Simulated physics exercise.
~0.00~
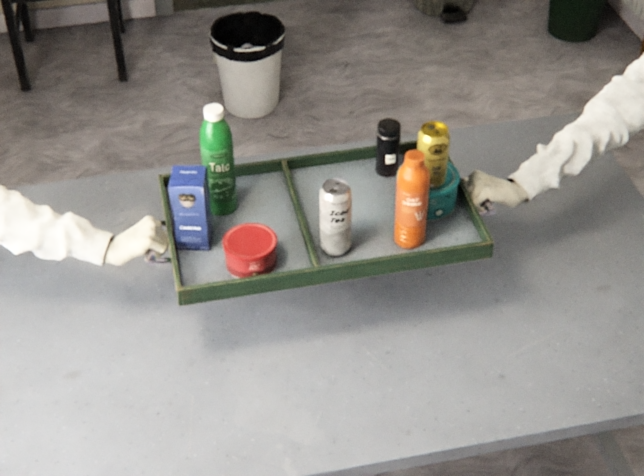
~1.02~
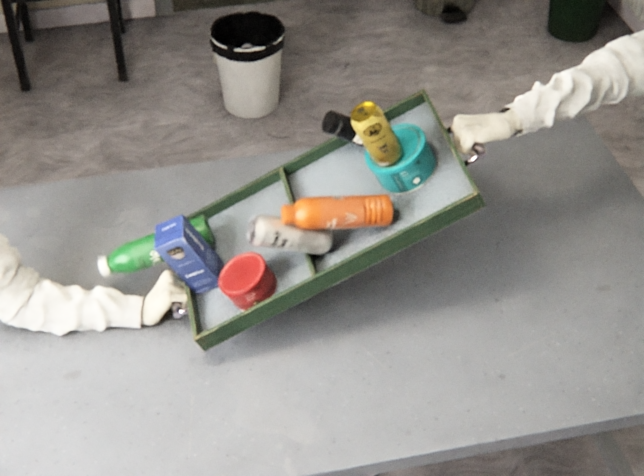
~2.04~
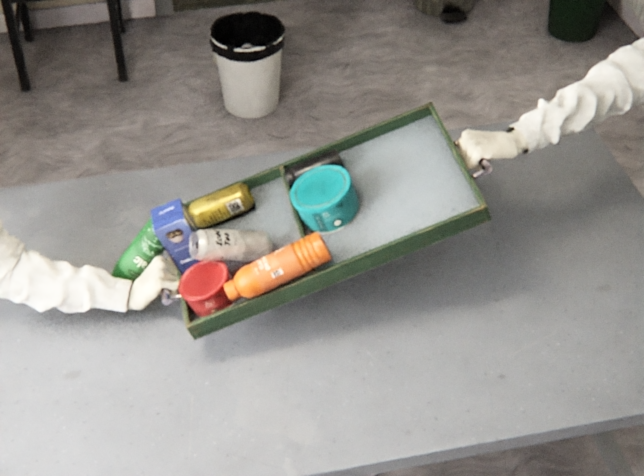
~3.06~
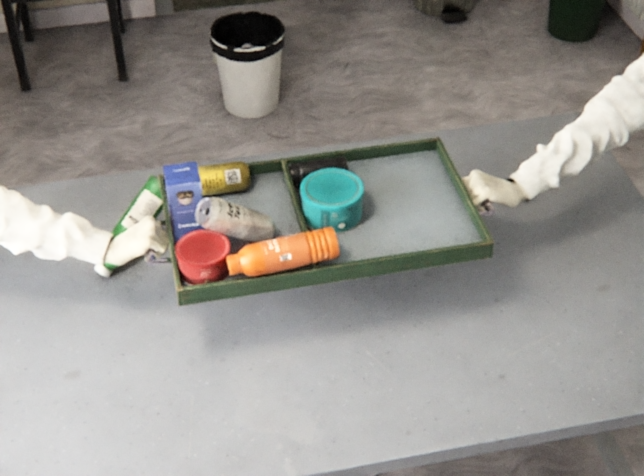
The footage shows two gloved hands holding a divided green tray of containers above a table, tipping it down to the left so the items topple and slide, then levelling it, with the green bottle off the tray by the left hand and several others lying over.
